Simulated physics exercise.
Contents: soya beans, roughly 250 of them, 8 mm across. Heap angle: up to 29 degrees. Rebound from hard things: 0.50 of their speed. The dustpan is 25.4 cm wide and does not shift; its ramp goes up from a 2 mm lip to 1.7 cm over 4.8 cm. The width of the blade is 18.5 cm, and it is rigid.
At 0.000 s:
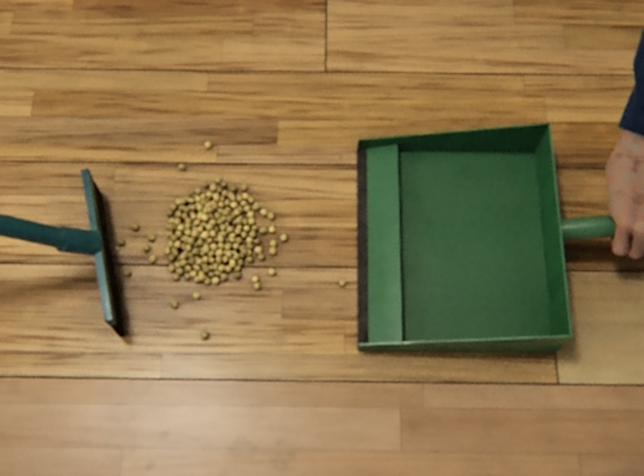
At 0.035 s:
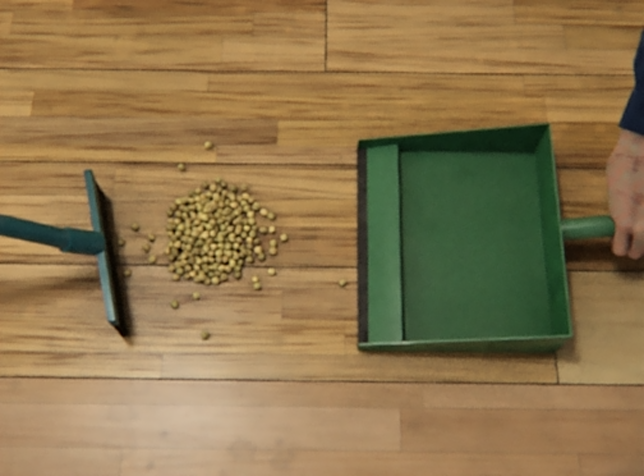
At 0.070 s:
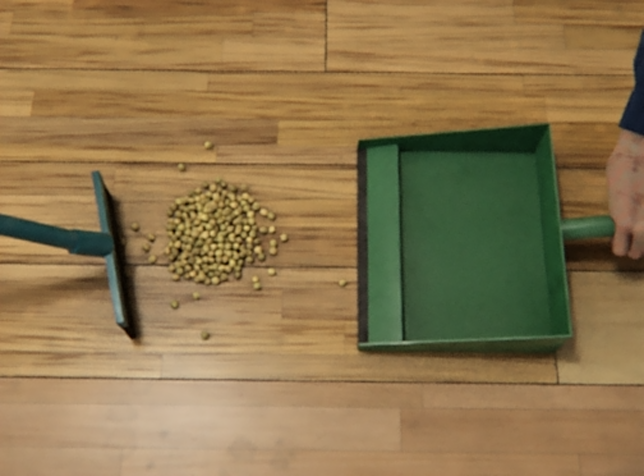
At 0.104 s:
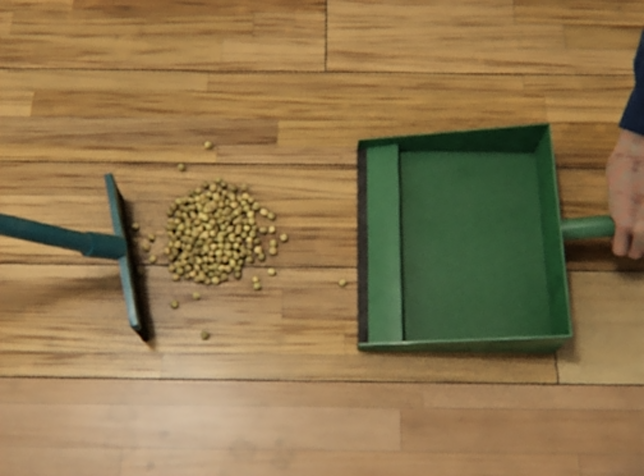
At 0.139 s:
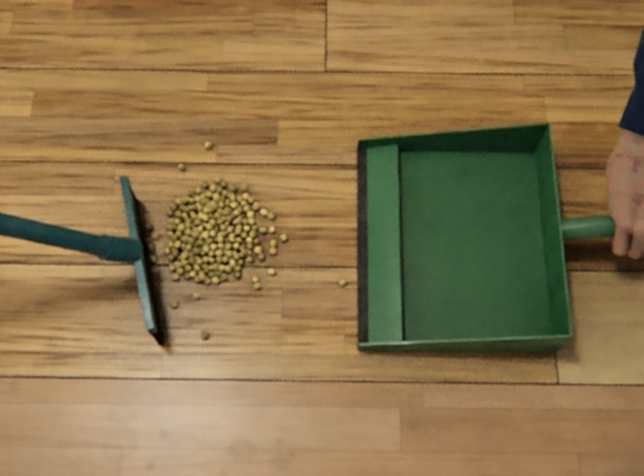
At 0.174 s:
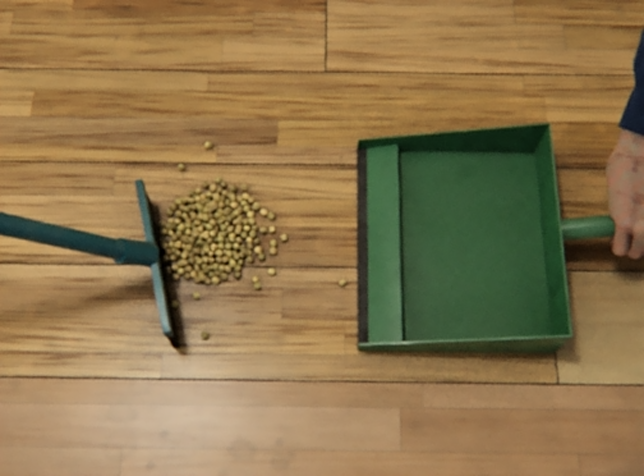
A dark green blade on a long handle slides rightward and slightly toward the viewer across a wooden plank floor, seen from above by a still camera. To its right lie a loose heap of small yellowish-tan beans with a few strays and a green dustpan, its handle held by a hand at the right edge. The blade closes the gap and nudges the nearest beans, while most of the heap, the pan and the hand stay still.
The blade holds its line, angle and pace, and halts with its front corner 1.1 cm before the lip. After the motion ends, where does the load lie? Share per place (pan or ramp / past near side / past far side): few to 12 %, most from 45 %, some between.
Pan: Few. Near side: Few. Far side: Few.
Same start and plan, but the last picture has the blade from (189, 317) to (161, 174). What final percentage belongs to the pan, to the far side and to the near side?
Pan 20 % / far 20 % / near 0 %.
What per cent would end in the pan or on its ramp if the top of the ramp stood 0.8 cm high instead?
Estimate with the new ramp: Some 5 in a hundred.
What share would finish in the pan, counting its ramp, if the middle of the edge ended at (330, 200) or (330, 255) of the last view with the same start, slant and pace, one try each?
First try around 20 %, second try around 15 %.
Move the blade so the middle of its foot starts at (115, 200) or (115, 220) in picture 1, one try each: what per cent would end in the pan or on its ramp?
Close to 15 in a hundred, then close to 15 in a hundred.
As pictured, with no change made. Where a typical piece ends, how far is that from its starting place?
Median: Approx. 14 cm.
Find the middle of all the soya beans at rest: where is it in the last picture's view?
My guess is close to (334, 223).
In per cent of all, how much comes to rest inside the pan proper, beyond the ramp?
Roughly 0 percent.
After 0.37 s, middle of the blade 13 cm from the lip; 0 % over the lip, far side 0 %, near side 0 %.
Then, at 0.50 s, middle of the blade 6 cm from the lip; 0 % over the lip, far side 0 %, near side 0 %.
After 0.76 s, middle of the blade 4 cm from the lip; 5 % over the lip, far side 0 %, near side 0 %.
By 1.1 s all is still; pan 5 %, near side 0 %, far side 0 %, in front of the lip or behind the blade 95 %.
